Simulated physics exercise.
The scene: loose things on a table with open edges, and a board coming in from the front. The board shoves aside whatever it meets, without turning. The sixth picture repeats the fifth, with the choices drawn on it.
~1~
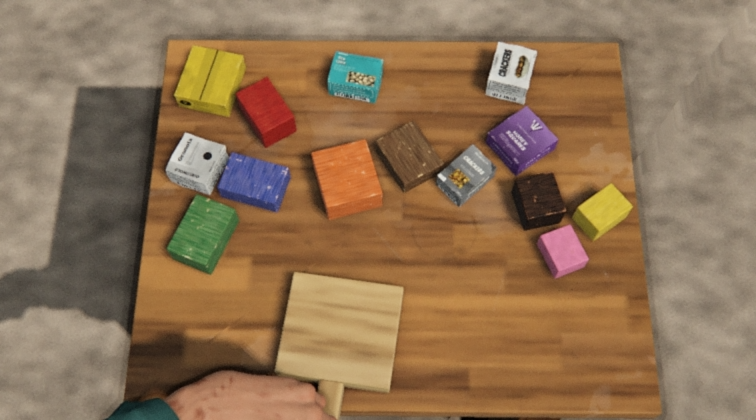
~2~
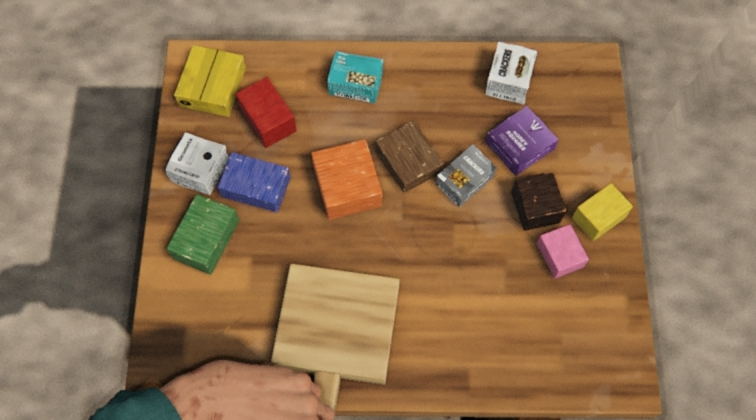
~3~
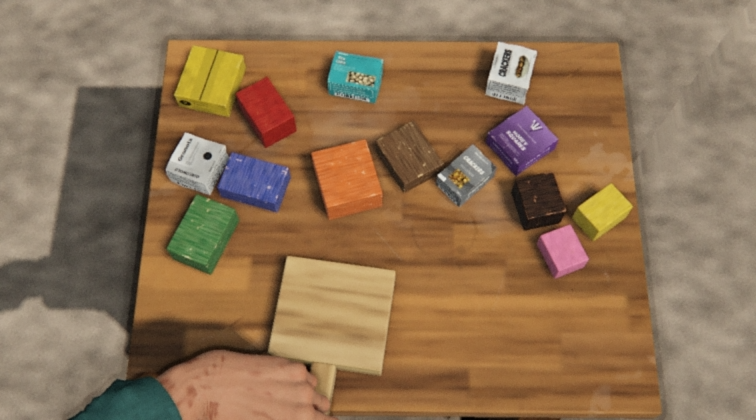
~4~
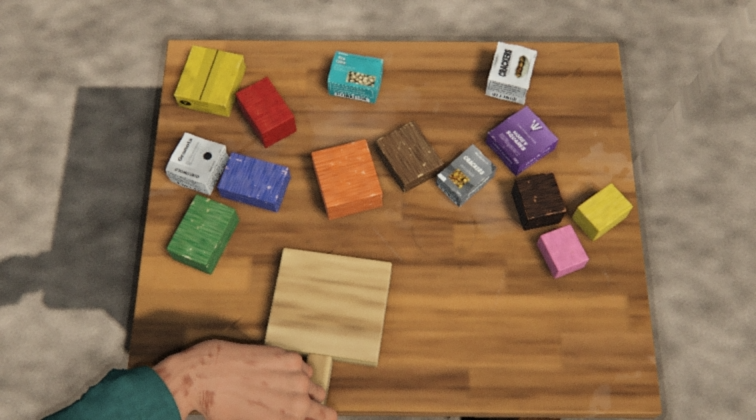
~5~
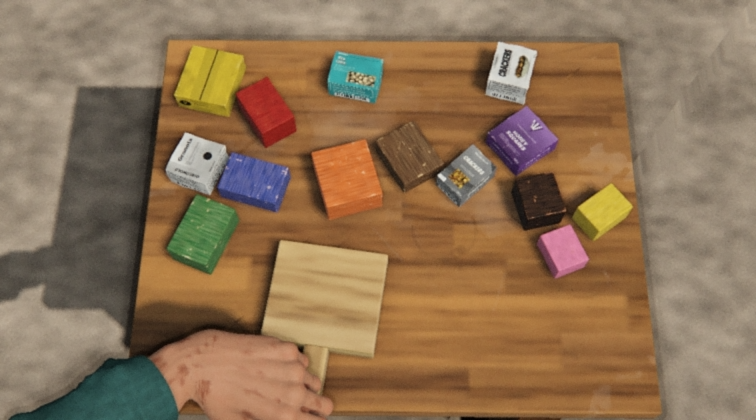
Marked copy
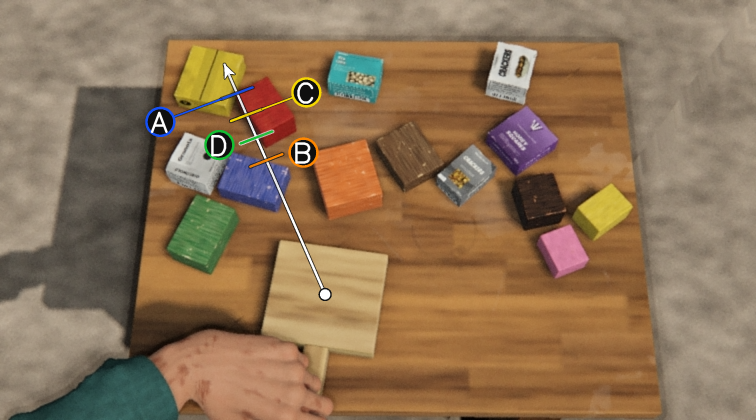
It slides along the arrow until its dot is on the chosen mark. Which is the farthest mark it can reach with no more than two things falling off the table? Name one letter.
Mark A.
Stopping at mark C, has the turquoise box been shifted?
Yes.
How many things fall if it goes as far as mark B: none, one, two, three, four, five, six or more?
The count is none.
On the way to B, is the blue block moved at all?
Yes.
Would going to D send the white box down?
No.
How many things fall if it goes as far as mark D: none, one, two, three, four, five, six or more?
In all, none.
On the copy, A at (237, 93); B at (266, 160); C at (247, 115); D at (257, 138); the arrow from (325, 294) to (225, 65); the white dot at (325, 294).
On A. First, board (293, 222); red block (268, 105); blue block (260, 153).
Then, board (261, 150); red block (274, 57); white box (184, 159).
Finally, board (239, 99); red block over the edge; yellow box over the edge; two fallen.
By contrast, B is within the limit but short; C is within the limit but short; D is within the limit but short.
